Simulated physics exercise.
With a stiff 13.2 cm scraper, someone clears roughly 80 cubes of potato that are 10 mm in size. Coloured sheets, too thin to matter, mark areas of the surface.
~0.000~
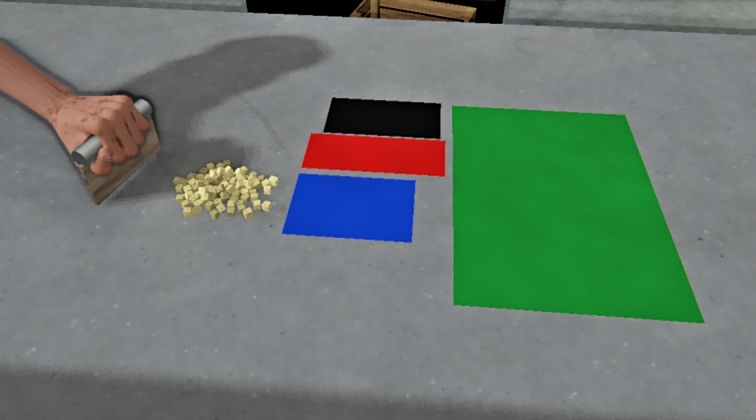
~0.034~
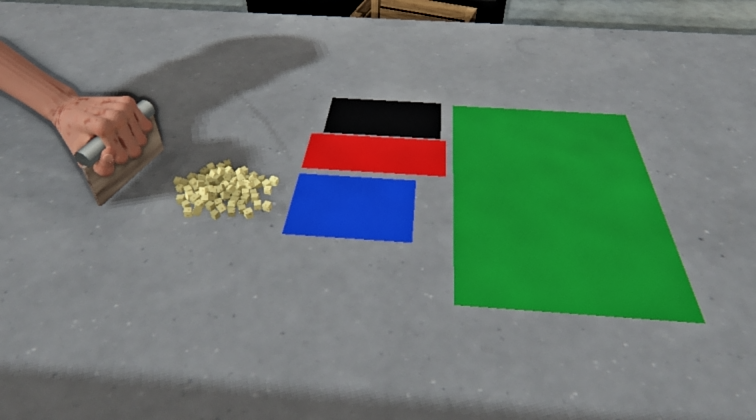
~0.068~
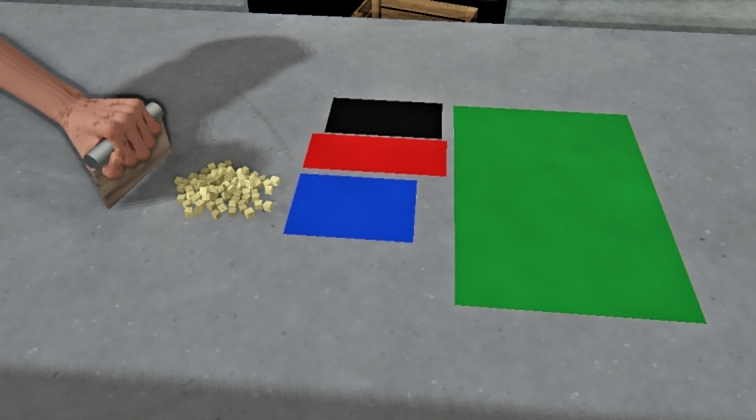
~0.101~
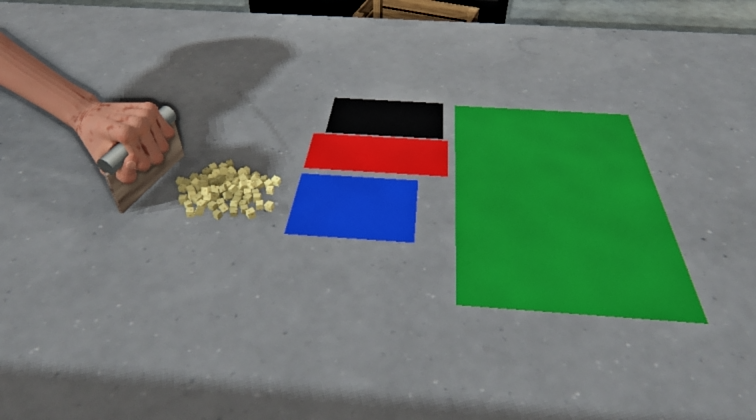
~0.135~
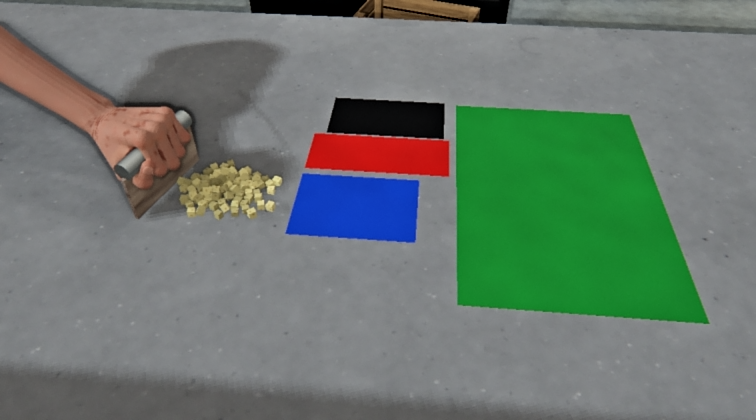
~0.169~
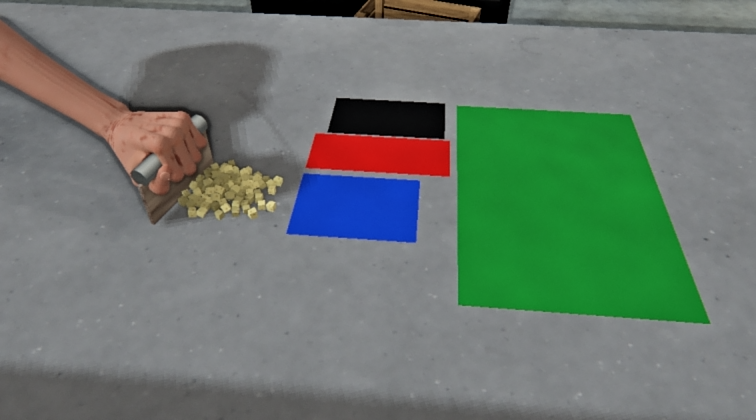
A hand gripping a flat scraper slid it rightward across a grey surface to a pile of small yellowish cubes, nudging those at the near edge, while black, red, blue and green sheets lay still.
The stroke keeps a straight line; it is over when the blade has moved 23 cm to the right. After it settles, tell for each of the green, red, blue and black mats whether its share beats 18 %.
At the end, the green mat stays within the limit; the red mat stays within the limit; the blue mat outruns the limit; the black mat stays within the limit.
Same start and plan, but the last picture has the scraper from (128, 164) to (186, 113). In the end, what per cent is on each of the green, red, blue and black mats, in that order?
The green mat gets 0 %, the red mat 0 %, the blue mat 0 % and the black mat 0 %.
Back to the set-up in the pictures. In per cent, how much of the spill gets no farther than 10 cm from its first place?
About 5 %.
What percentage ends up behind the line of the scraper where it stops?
10 %.
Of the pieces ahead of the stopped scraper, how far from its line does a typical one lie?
I'd estimate near 5 centimetres.
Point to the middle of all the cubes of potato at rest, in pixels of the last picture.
Around pixel (322, 222) in the last view.
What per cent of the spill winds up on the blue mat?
Roughly 50 per cent.
Then, at 0.33 s, scraper 20 cm from its start, spill 16 cm wide; blue mat 25 %, off the mats 70 %.
After 0.50 s, scraper 24 cm from its start, spill 20 cm wide; blue mat 55 %, red mat 5 %, off the mats 40 %.
After 0.64 s, scraper 24 cm from its start, spill 21 cm wide; blue mat 55 %, red mat 5 %, off the mats 40 %.
At rest (1.4 s), blue mat 50 %, red mat 5 %, black mat 0 %, green mat 0 %, off the mats 45 %.
